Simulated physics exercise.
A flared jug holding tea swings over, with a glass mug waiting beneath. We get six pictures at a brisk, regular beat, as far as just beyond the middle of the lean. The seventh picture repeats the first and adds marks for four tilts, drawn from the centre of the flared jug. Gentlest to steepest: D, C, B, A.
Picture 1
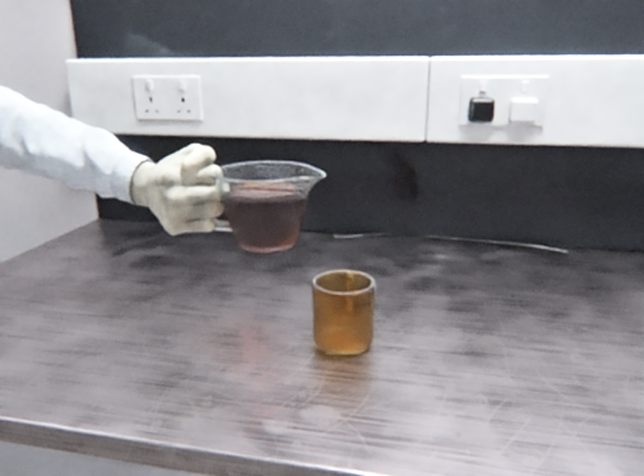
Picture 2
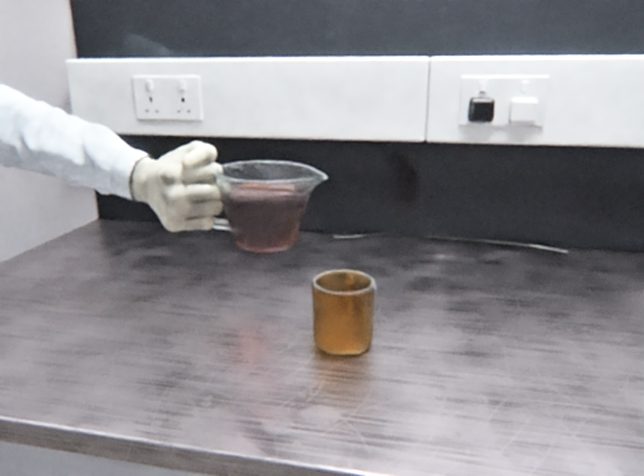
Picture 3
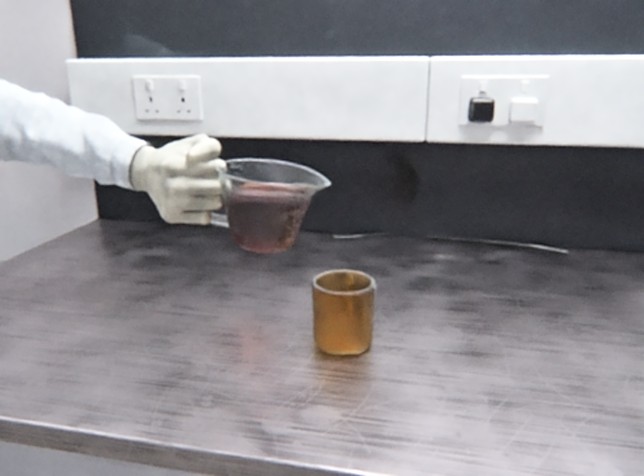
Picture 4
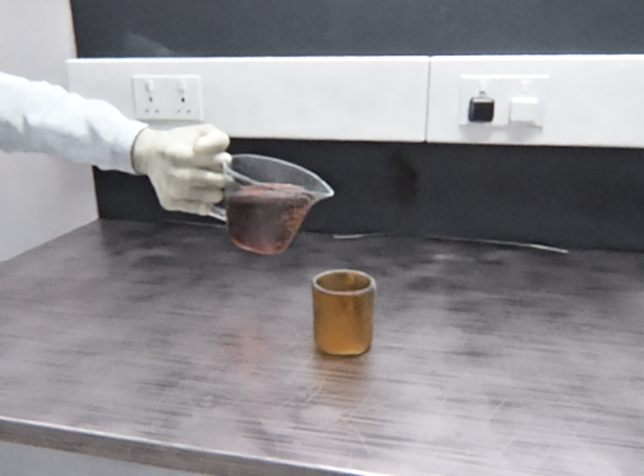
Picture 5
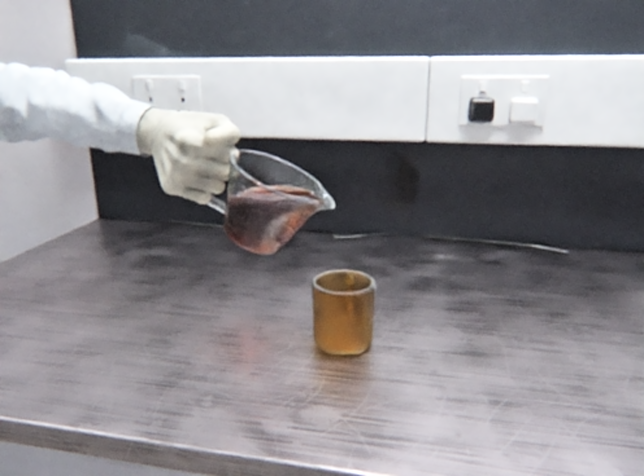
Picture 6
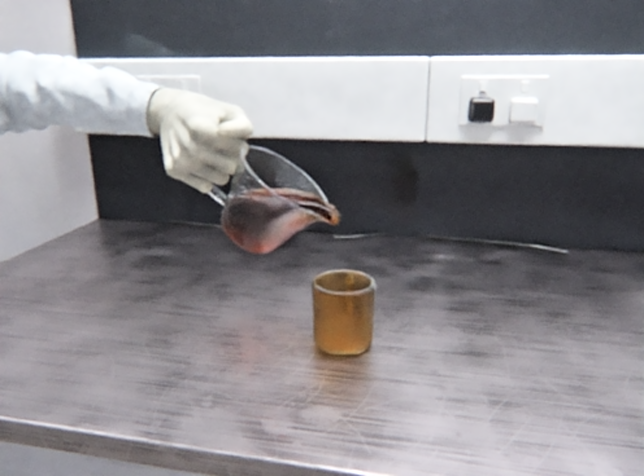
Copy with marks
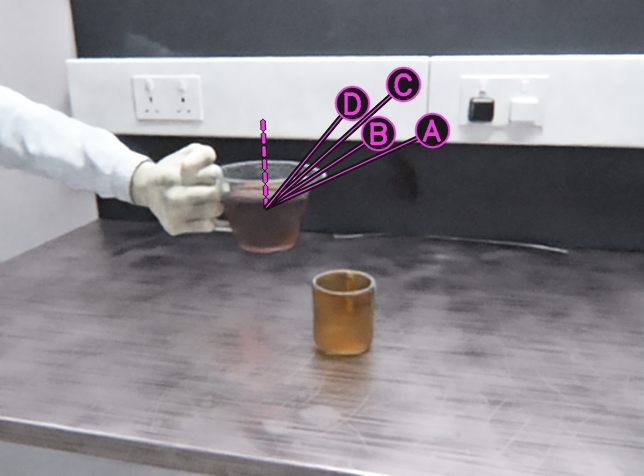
We see a gloved hand holding a clear glass jug of reddish-brown liquid above and left of an amber cup on a dark table; the hand rises slightly and tilts the jug rightward until liquid reaches its lip.
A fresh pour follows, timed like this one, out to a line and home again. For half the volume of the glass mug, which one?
C works best here.
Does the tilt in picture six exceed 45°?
No, it does not.
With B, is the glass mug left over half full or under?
Over.
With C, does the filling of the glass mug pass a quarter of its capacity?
Yes, clearly.
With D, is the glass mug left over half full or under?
Under half.
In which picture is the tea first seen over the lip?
In picture 6.
In magenta, A at (417, 138); B at (364, 143); C at (390, 95); D at (341, 116).
With A, the glass mug ends with about 87 % of what it can hold; 7 % of the tea is spilt.
With B, the glass mug ends with about 72 % of what it can hold.
With C, the glass mug ends with about 48 % of what it can hold; 4 % of the tea is spilt.
With D, the glass mug ends with about 29 % of what it can hold; 3 % of the tea is spilt.
